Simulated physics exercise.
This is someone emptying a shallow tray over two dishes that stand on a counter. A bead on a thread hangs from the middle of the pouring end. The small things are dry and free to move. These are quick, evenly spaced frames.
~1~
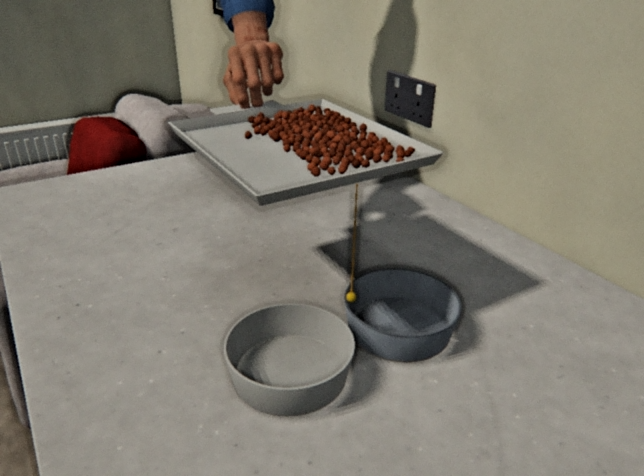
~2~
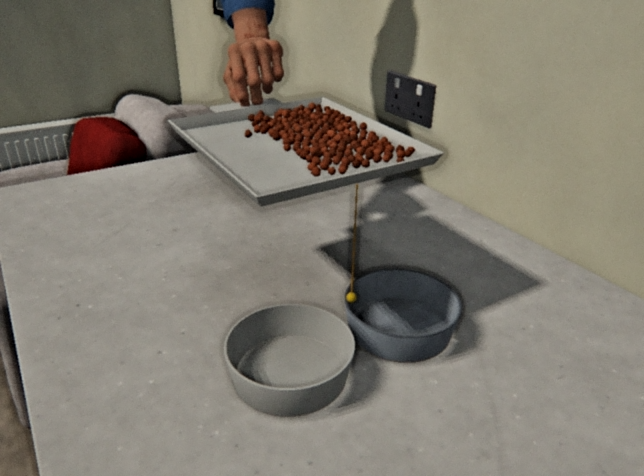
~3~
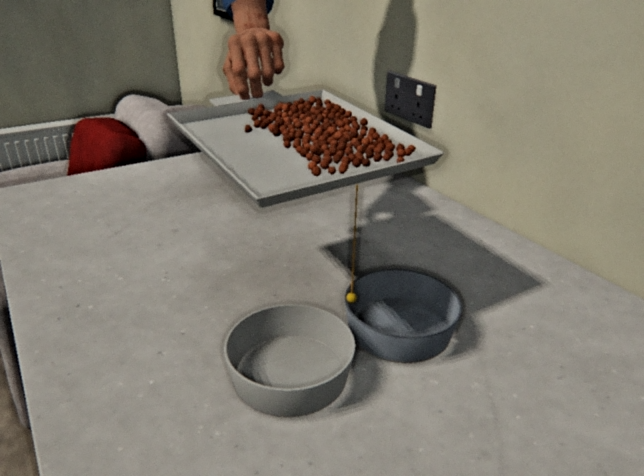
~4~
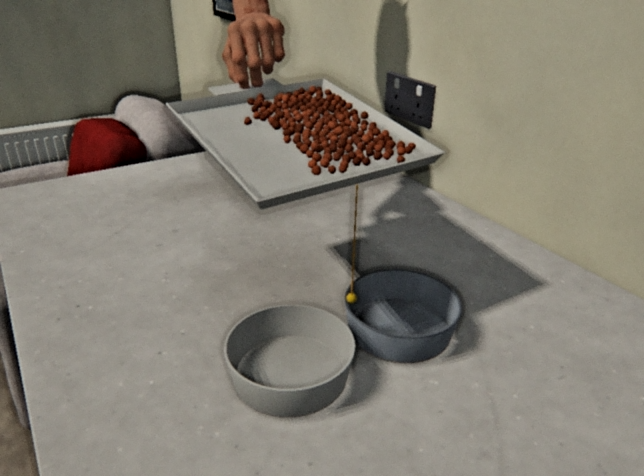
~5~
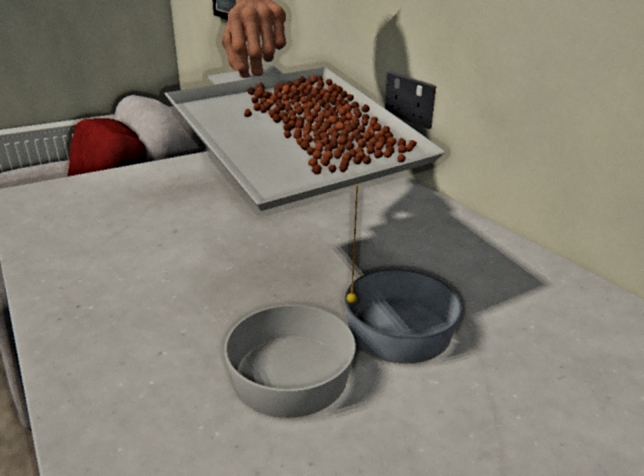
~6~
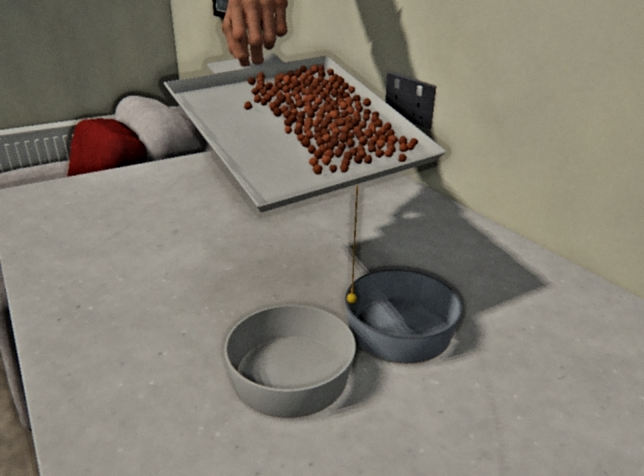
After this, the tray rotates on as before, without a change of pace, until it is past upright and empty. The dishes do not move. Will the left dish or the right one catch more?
It favours the left dish.
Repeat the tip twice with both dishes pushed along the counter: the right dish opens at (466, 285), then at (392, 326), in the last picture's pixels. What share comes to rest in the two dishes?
The first gives 60 %, the second 90 %.
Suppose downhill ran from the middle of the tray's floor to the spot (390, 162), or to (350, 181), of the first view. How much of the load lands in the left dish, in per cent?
First some 0, then 30 per cent.
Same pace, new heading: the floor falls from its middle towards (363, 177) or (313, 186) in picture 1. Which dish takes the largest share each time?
First the right-hand dish, then the left dish.
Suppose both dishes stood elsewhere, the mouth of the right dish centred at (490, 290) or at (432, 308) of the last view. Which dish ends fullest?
First the left-hand dish, then the left-hand dish.
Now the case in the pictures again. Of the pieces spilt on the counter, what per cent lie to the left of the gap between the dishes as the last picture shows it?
About 20 per cent.
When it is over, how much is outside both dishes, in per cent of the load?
Roughly 20 in a hundred.
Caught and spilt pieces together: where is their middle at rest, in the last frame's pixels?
At about (324, 371).
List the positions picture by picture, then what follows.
Corners of the pouring end near (260, 191) and (435, 152), level; middle of the load near (321, 134), clay pellets; left dish near (323, 396); right dish near (439, 343); bead on its thread near (351, 297), in the first picture.
Corners of the pouring end near (260, 192) and (435, 152), level; middle of the load near (321, 133), in the second picture.
Corners of the pouring end near (261, 194) and (436, 151), tipped barely, lowest at the left corner; middle of the load near (321, 129), in the third picture.
Corners of the pouring end near (261, 196) and (436, 151), tipped a little, lowest at the left corner; middle of the load near (322, 122), in the fourth picture.
Corners of the pouring end near (261, 198) and (437, 150), tipped a little, lowest at the left corner; middle of the load near (322, 116), in the fifth picture.
Corners of the pouring end near (262, 200) and (438, 150), tipped a little, lowest at the left corner; middle of the load near (323, 109); left dish near (324, 397); right dish near (440, 344), in the sixth picture.
Shortly afterwards, tray tipped steeply; the bulk on the tray; a little in the left dish; only a few in the right dish; only a few outside both; near a quarter in the air.
Next, tray tipped past a quarter turn; near half in the left dish; near a quarter in the right dish; near a quarter outside both; only a few in the air.
Some moments later, tray tipped past a quarter turn; near half in the left dish; near a quarter in the right dish; near a quarter outside both.
In the end, tray tipped past a quarter turn; near half in the left dish; near a quarter in the right dish; near a quarter outside both.
